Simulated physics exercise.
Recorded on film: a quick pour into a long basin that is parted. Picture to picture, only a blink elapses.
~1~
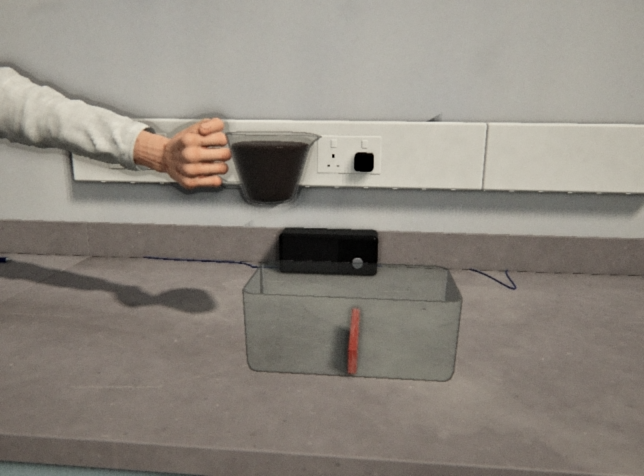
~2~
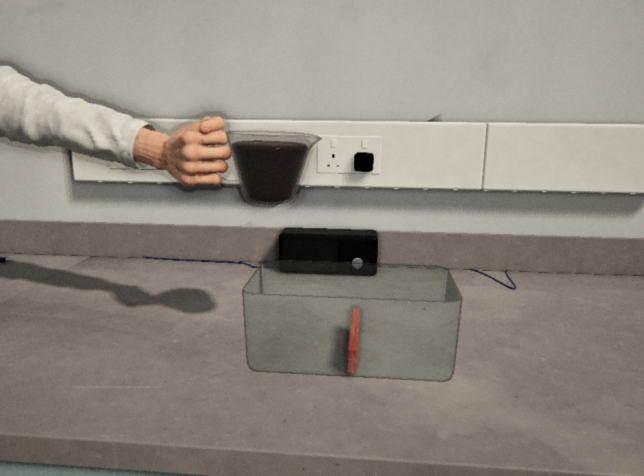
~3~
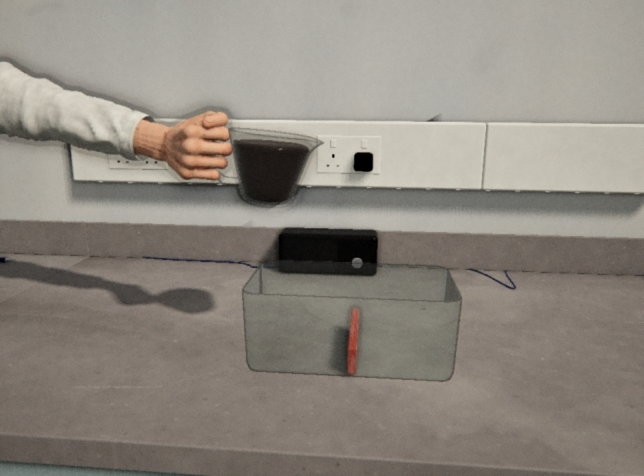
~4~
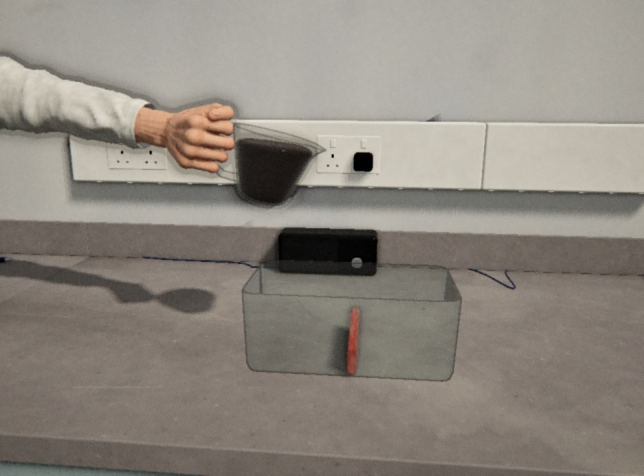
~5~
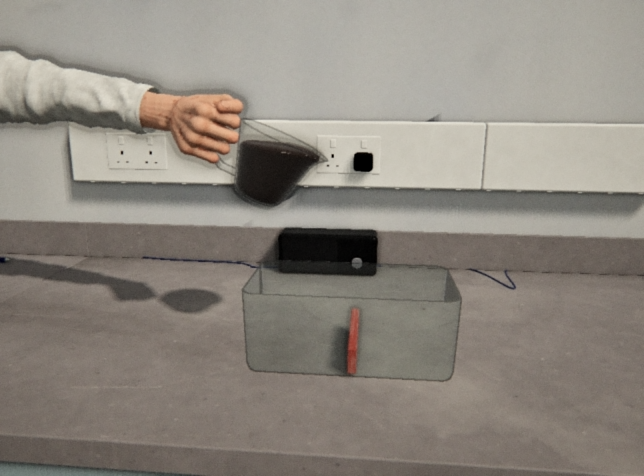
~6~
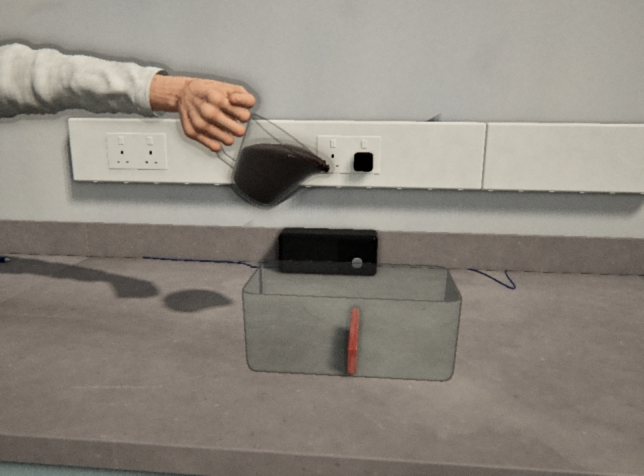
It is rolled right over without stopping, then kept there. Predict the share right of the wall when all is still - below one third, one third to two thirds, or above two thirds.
The share right of the wall ends up one third to two thirds.
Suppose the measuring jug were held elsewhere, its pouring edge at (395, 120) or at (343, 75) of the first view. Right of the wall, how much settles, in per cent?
You'd get 70 percent from the first and 75 percent from the second.
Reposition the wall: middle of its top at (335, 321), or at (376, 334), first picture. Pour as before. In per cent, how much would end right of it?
80 % then 20 %.
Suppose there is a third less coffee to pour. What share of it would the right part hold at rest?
Some 15 parts in a hundred.
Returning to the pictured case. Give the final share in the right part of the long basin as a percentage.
40 % or thereabouts.
A moment on, the measuring jug is tipped right over and 28 per cent is still to pour, 6 is left of the wall and 26 right of it.
Next, the measuring jug is tipped right over and 2 per cent is still to pour, 47 is left of the wall and 42 right of it.
Then the measuring jug is tipped right over and 0 per cent is still to pour, 55 is left of the wall and 40 right of it.
Later the measuring jug is tipped right over and 0 per cent is still to pour, 55 is left of the wall and 41 right of it.
At rest 55 per cent lies left of the wall, 41 right of it and 3 outside.
